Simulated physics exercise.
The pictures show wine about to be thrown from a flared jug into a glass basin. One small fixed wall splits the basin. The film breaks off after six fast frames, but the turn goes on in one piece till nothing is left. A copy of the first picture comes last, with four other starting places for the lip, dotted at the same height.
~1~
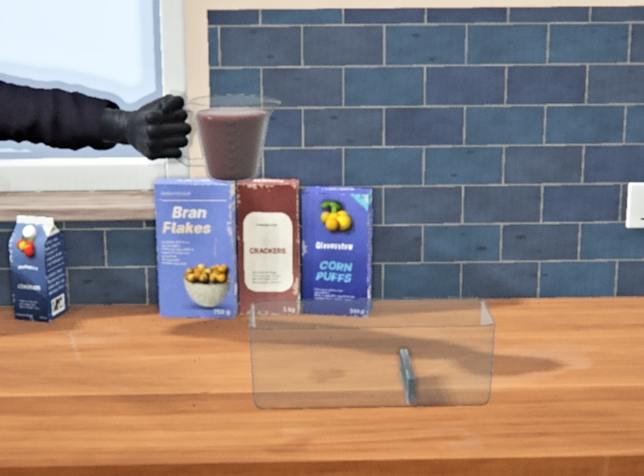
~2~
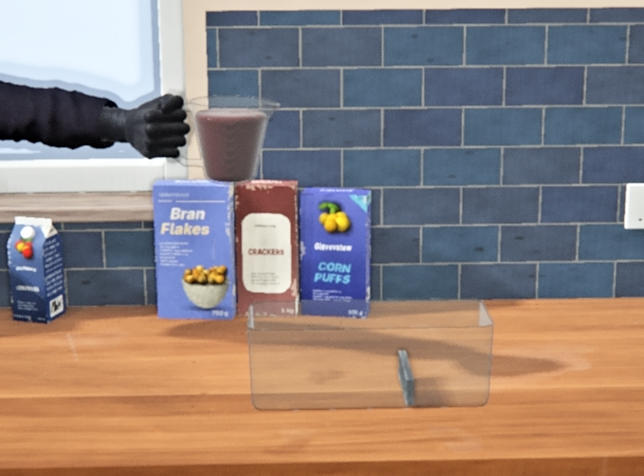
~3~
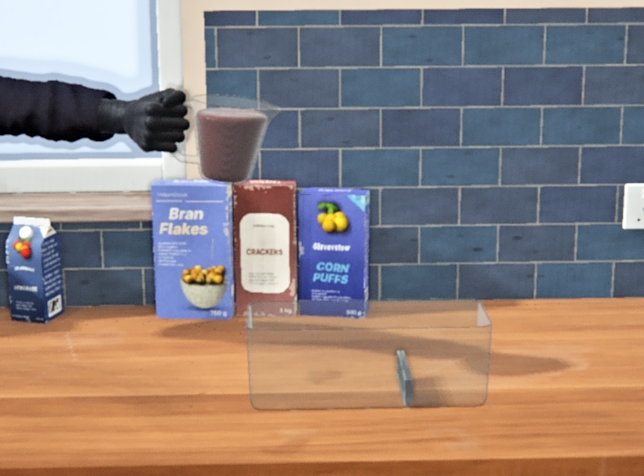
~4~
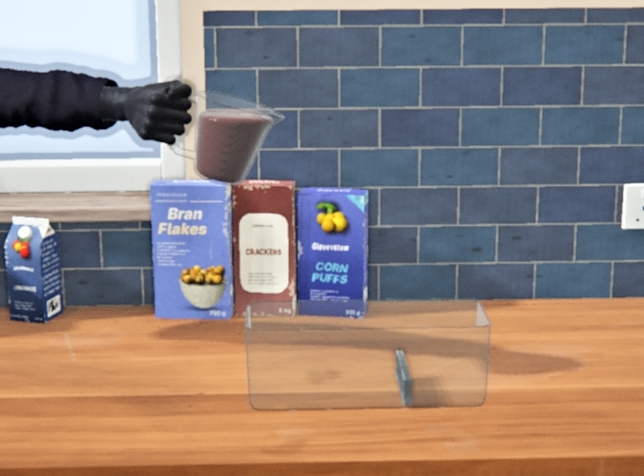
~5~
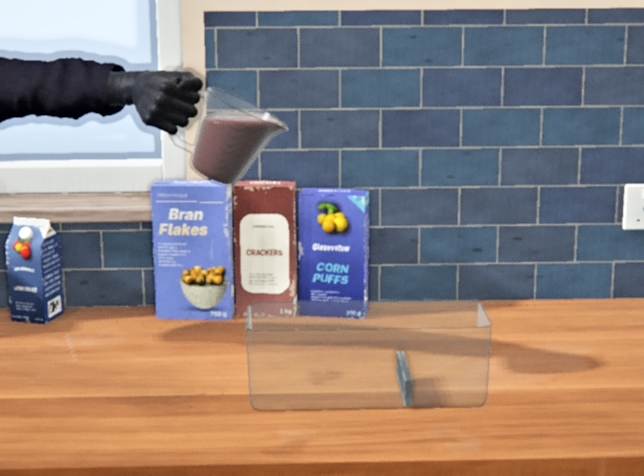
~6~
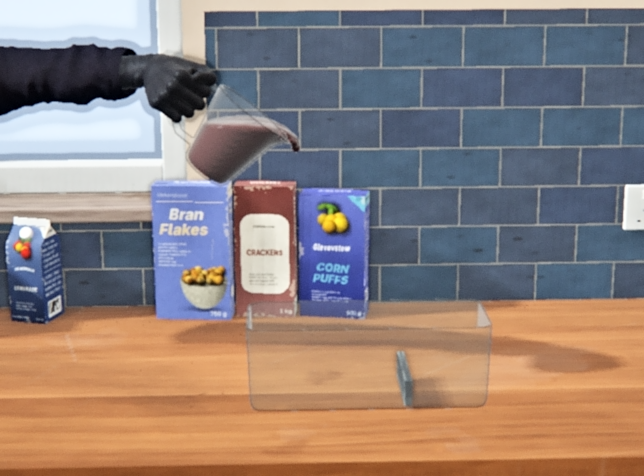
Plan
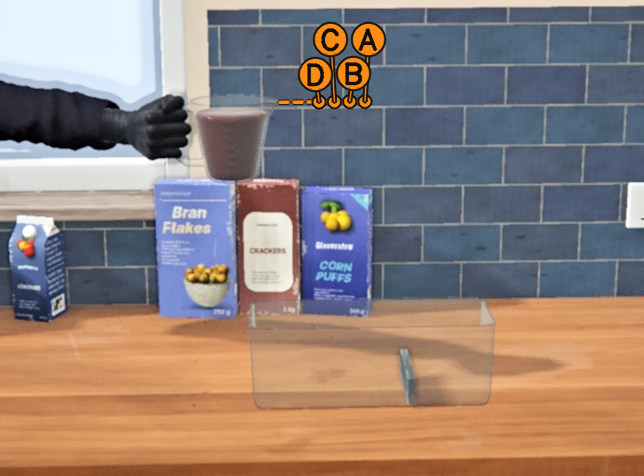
A black-gloved hand in a dark sleeve, reaching in from the left, holds a clear flared jug of dark purplish-red liquid above a wooden kitchen counter, seen from the front by a nearly still camera. Blue, dark red and blue food boxes stand behind a clear basin, with a carton at left and blue tiles behind. The hand steadily tilts the jug rightward until liquid reaches past its lip.
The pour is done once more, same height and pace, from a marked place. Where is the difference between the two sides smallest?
It is B.
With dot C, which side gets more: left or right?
The left one.
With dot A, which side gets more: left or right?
More ends on the right.
On the marked copy, A at (364, 101); B at (349, 101); C at (334, 101); D at (319, 101).
If A is chosen, about 28 % ends left of the wall and 68 % right of it; 4 % is lost outside.
If B is chosen, about 53 % ends left of the wall and 43 % right of it; 4 % is lost outside.
If C is chosen, about 72 % ends left of the wall and 22 % right of it; 6 % is lost outside.
If D is chosen, about 84 % ends left of the wall and 8 % right of it; 8 % is lost outside.
